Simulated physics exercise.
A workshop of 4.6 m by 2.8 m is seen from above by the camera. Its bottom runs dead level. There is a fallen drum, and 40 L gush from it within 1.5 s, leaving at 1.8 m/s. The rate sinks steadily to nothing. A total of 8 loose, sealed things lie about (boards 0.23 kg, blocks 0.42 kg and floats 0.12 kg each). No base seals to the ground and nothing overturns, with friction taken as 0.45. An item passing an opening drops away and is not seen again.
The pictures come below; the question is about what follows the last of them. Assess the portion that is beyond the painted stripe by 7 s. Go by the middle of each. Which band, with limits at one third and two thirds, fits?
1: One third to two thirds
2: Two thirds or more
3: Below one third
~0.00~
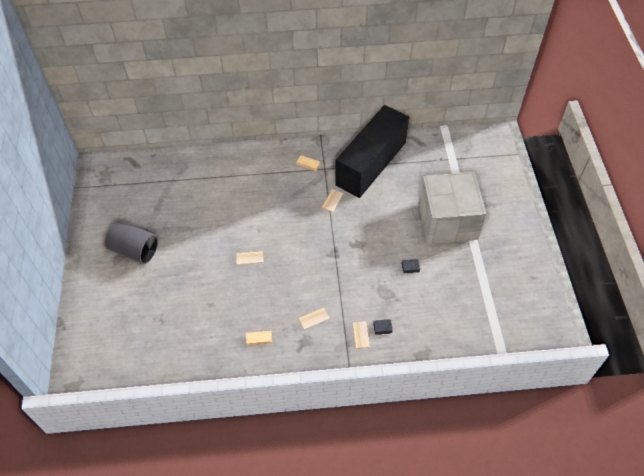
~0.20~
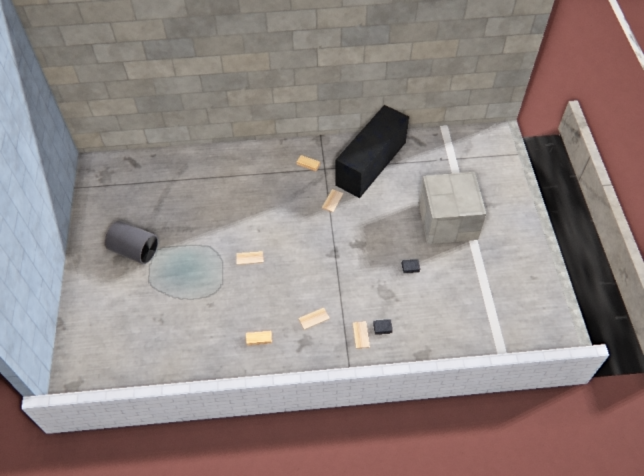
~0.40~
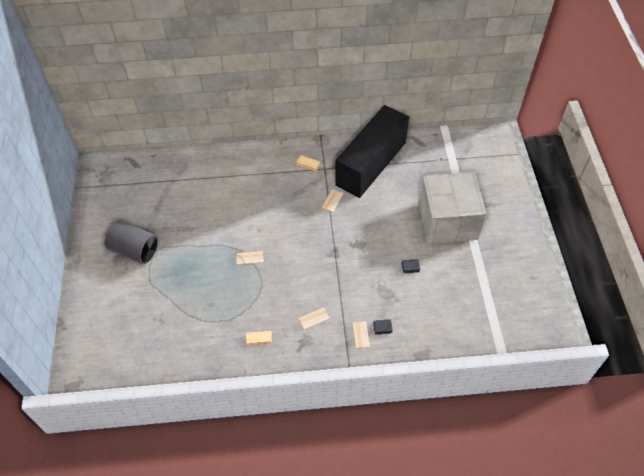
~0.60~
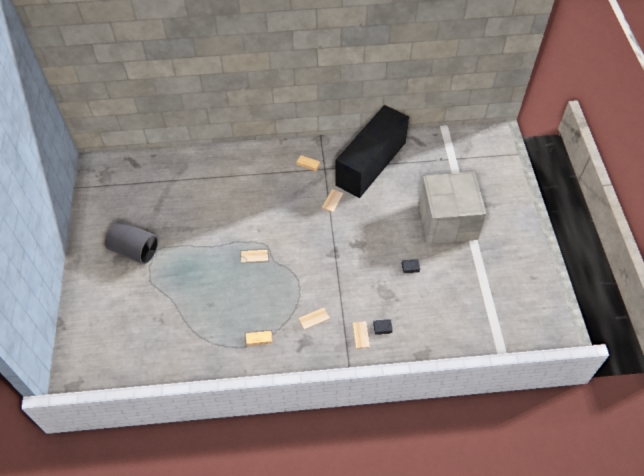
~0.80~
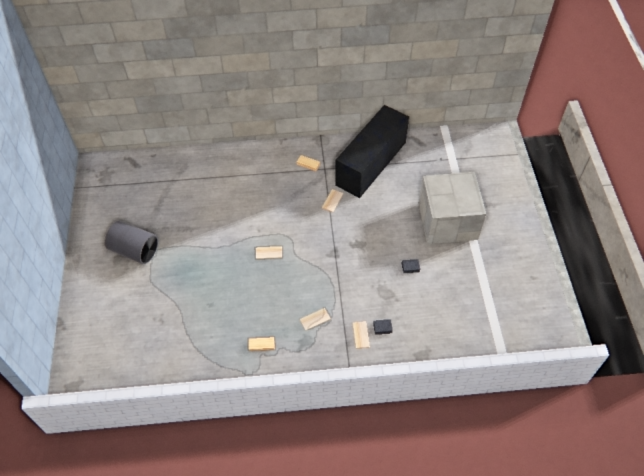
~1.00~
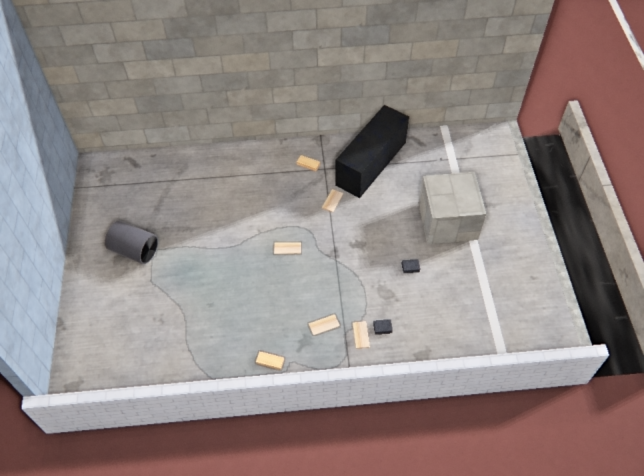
(1) One third to two thirds.
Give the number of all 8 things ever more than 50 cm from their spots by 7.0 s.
Tally: 6.
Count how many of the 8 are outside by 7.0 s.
By my count, 4.
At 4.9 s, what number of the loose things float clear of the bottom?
At that time the total is 1.
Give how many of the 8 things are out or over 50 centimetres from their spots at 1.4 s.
The number comes to 1.
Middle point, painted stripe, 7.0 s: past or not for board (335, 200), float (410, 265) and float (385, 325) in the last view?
Taking them as listed, the first one failed, the second succeeded and the third succeeded.
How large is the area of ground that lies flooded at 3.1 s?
Wet: Near 2.5 m2.
After 1.4 s 0 of 8 are over the mark; 4 afloat.
After 3.1 s 4 of 8 are over the mark; 4 afloat.
After 4.9 s 4 of 8 are over the mark; 1 afloat.
After 7.0 s 4 of 8 are over the mark; 0 afloat.
